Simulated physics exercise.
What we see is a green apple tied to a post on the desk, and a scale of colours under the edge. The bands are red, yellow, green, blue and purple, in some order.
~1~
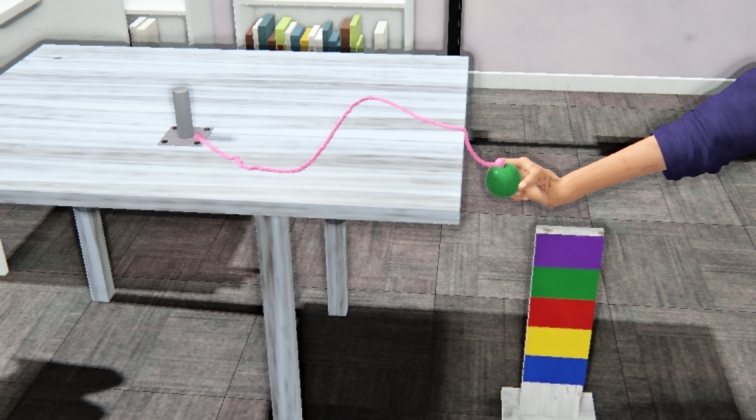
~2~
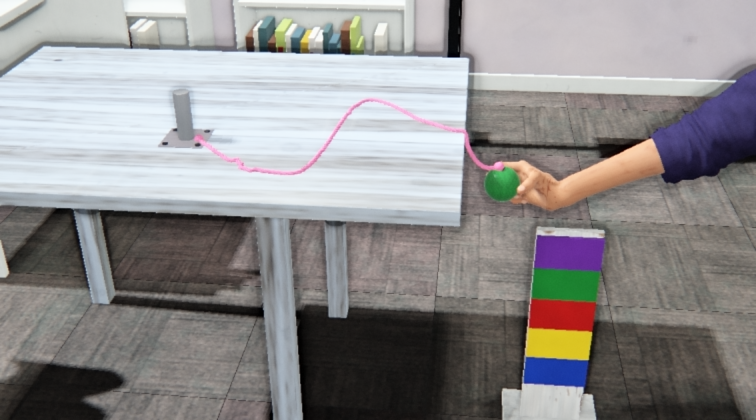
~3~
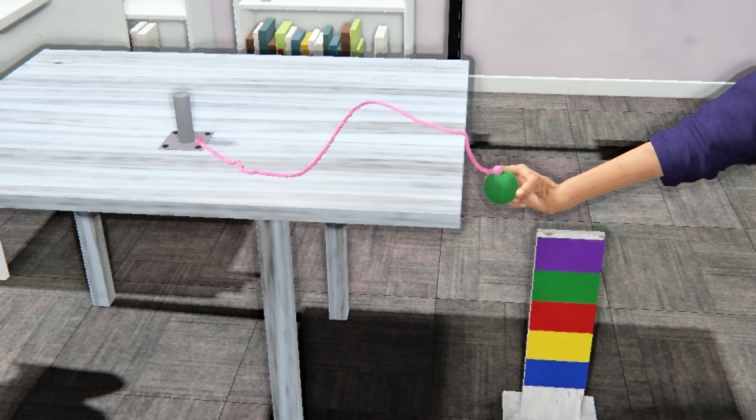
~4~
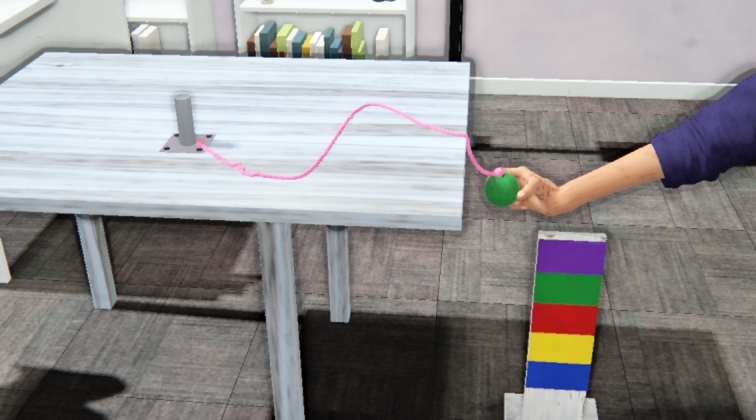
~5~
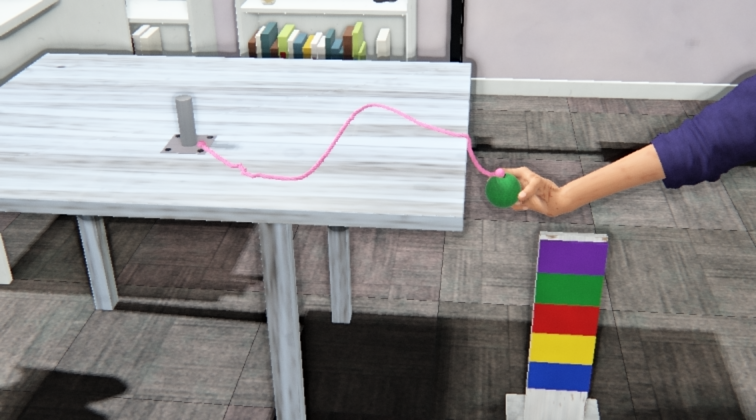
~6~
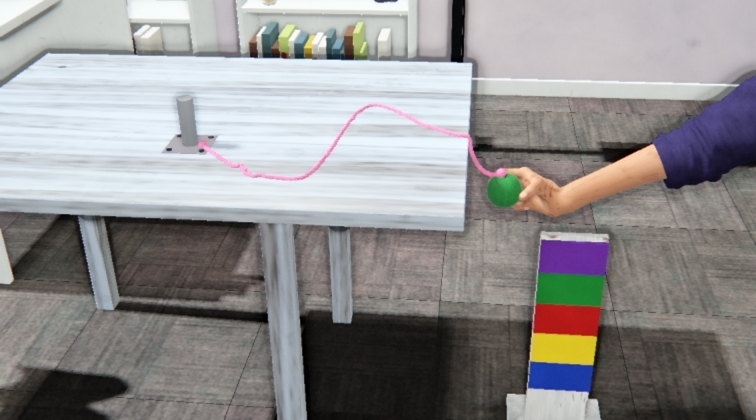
A hand holds a green ball on a pink cord beside the table, barely moving.
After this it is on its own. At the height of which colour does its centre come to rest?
Its middle rests at the blue band.
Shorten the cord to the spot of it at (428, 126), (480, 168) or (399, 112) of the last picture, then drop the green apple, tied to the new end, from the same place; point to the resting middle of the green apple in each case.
Near (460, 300), (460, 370) and (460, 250).
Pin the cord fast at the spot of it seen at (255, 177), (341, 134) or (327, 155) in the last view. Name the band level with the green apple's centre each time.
Try by try: Yellow; green; red.
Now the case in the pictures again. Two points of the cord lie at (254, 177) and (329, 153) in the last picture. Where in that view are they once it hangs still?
Near (305, 148) and (413, 152).
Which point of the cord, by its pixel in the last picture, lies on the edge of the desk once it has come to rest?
At (344, 130), roughly.
Soon after, apple near (490, 332); level with yellow.
Then, apple near (442, 391); level with blue.
Further on, apple near (464, 393); level with blue.
At rest, apple near (457, 394); level with blue. The blue one.
